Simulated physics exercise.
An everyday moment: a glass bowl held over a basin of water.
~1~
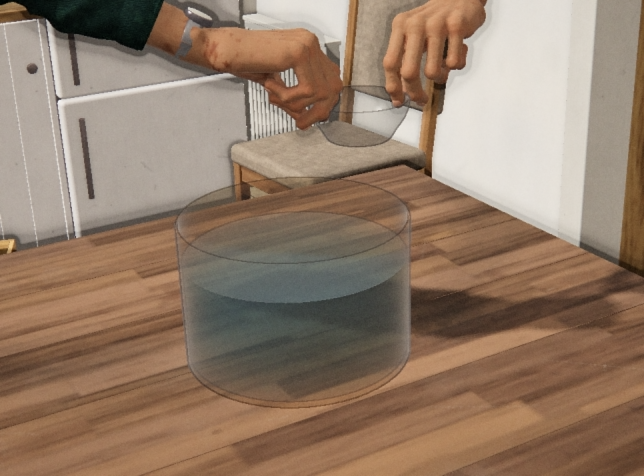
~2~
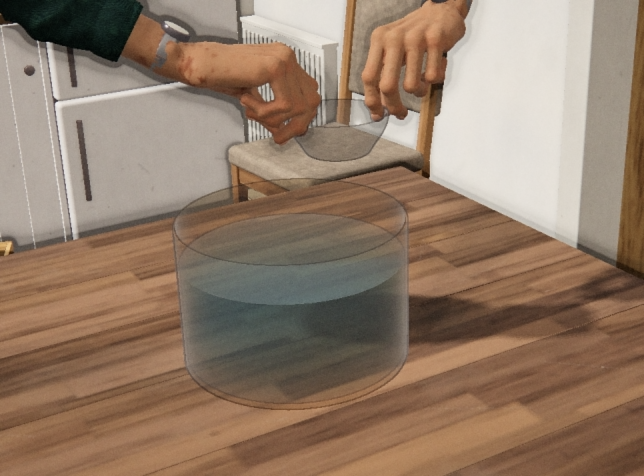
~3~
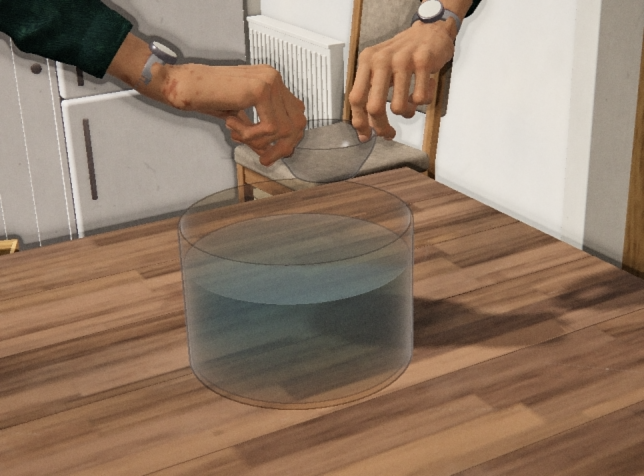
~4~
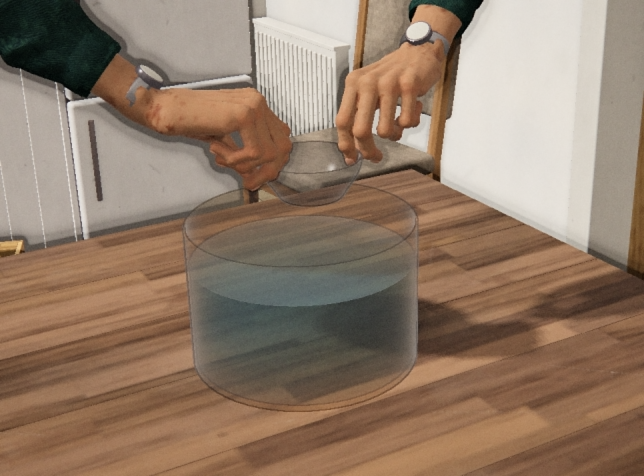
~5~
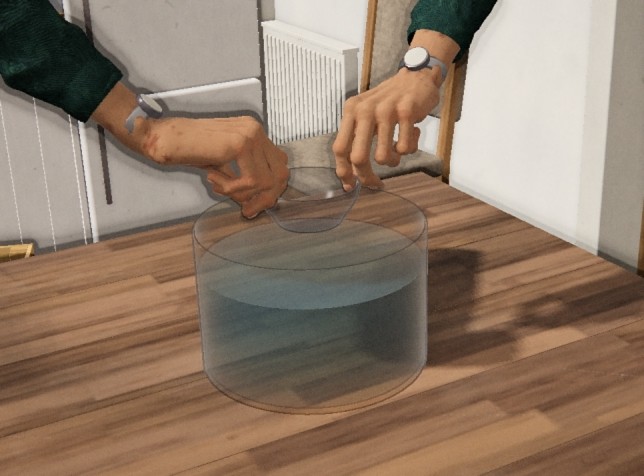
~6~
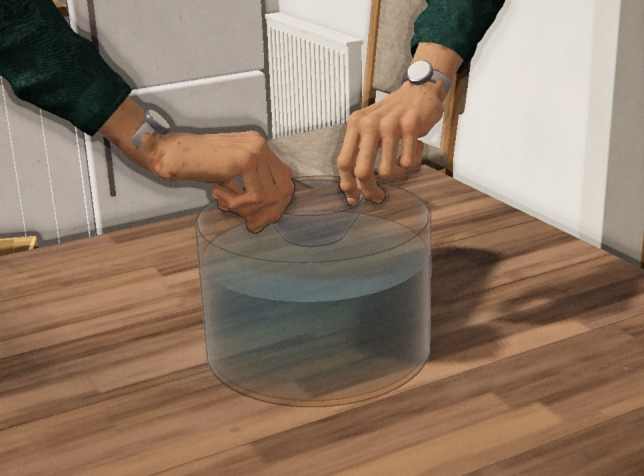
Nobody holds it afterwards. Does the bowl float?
Once free, it stays afloat.
Next, the bowl dips into the water.
After that, it bobs and steadies.
Finally, the bowl floats with about half of its side showing.
